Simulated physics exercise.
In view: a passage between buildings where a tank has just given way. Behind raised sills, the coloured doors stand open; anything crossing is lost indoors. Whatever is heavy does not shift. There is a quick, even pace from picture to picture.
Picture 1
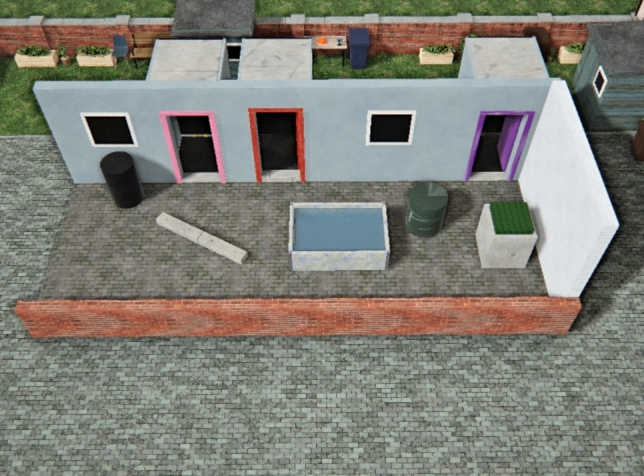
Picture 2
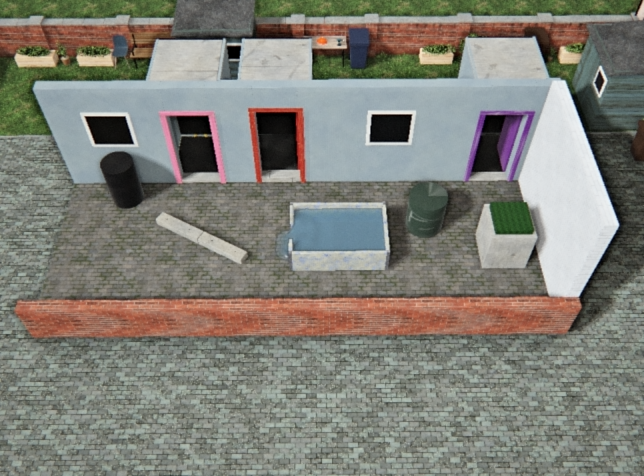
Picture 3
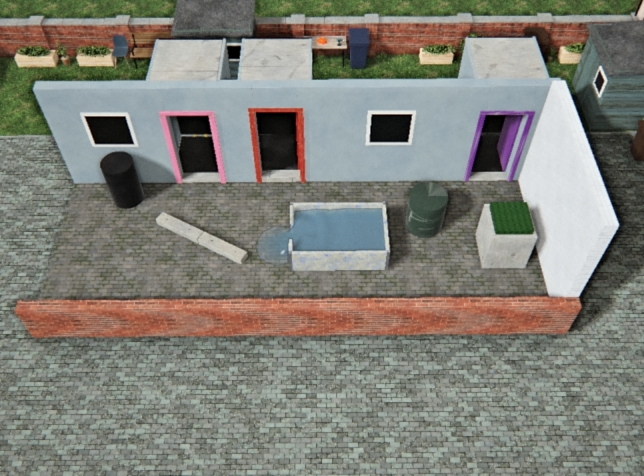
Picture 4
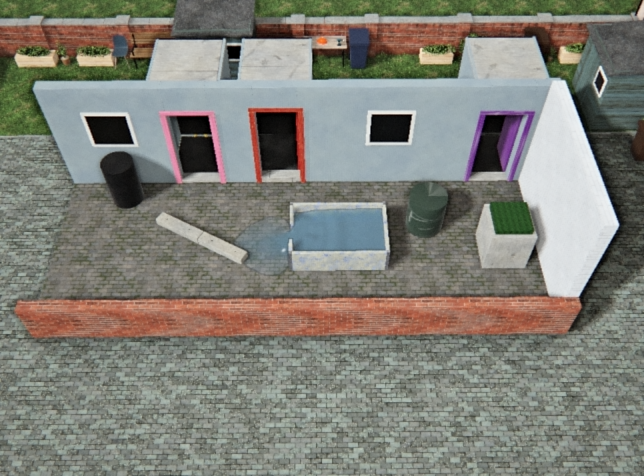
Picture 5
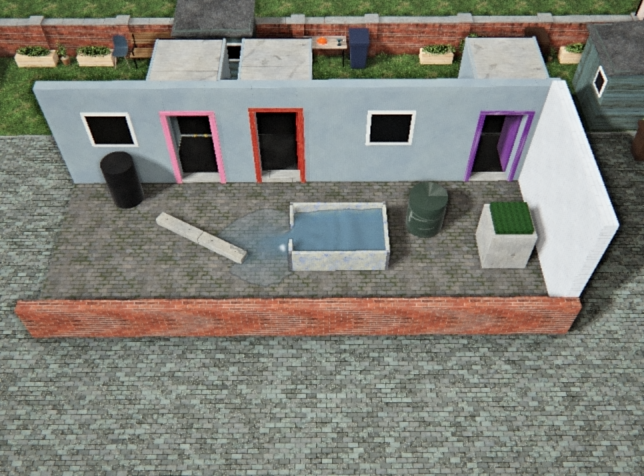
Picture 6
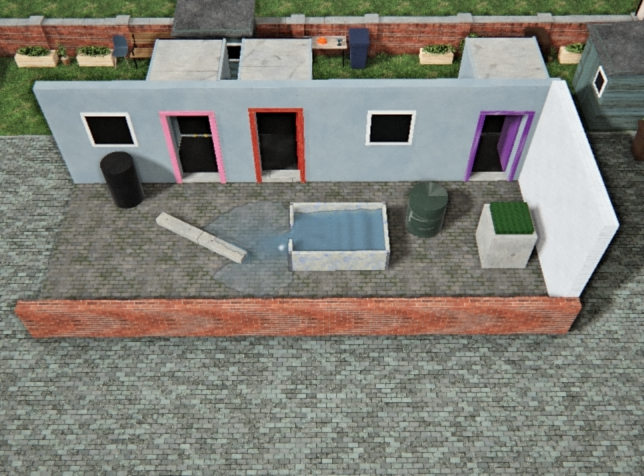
Water pouring from the left side of an open tank and spreading leftward across a paved yard to a pale beam.
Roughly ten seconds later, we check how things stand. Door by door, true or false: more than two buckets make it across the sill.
Red door: False; purple door: False; pink door: True.
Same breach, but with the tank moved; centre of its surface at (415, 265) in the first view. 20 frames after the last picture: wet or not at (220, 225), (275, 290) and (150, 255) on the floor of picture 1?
As listed: Under water, covered, under water.
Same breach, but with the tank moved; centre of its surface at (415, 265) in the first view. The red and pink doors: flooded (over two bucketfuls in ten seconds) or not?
I'd say red door misses the threshold while pink door misses the threshold.
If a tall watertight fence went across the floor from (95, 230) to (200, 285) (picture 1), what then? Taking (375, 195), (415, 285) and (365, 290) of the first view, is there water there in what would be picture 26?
Untouched; untouched; untouched.
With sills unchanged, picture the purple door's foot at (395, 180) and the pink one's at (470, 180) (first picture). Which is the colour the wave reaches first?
I reckon it's the one in red.
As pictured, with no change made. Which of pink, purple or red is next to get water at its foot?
The door marked pink.
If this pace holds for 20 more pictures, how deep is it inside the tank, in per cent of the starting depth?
Estimate: Around 46 %.
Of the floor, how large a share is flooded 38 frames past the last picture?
Around 45 percent, give or take.
A moment on, water covers 15 % of the floor; the red door not reached, the purple door not reached, the pink door not reached.
Next, water covers 25 % of the floor; the red door wet at the sill, nothing in, the purple door not reached, the pink door under two buckets in.
Then, water covers 35 % of the floor; the red door wet at the sill, nothing in, the purple door not reached, the pink door over two buckets in.
Later, water covers 45 % of the floor; the red door wet at the sill, nothing in, the purple door not reached, the pink door over two buckets in.
In the end, water covers 50 % of the floor; the red door wet at the sill, nothing in, the purple door not reached, the pink door over two buckets in.
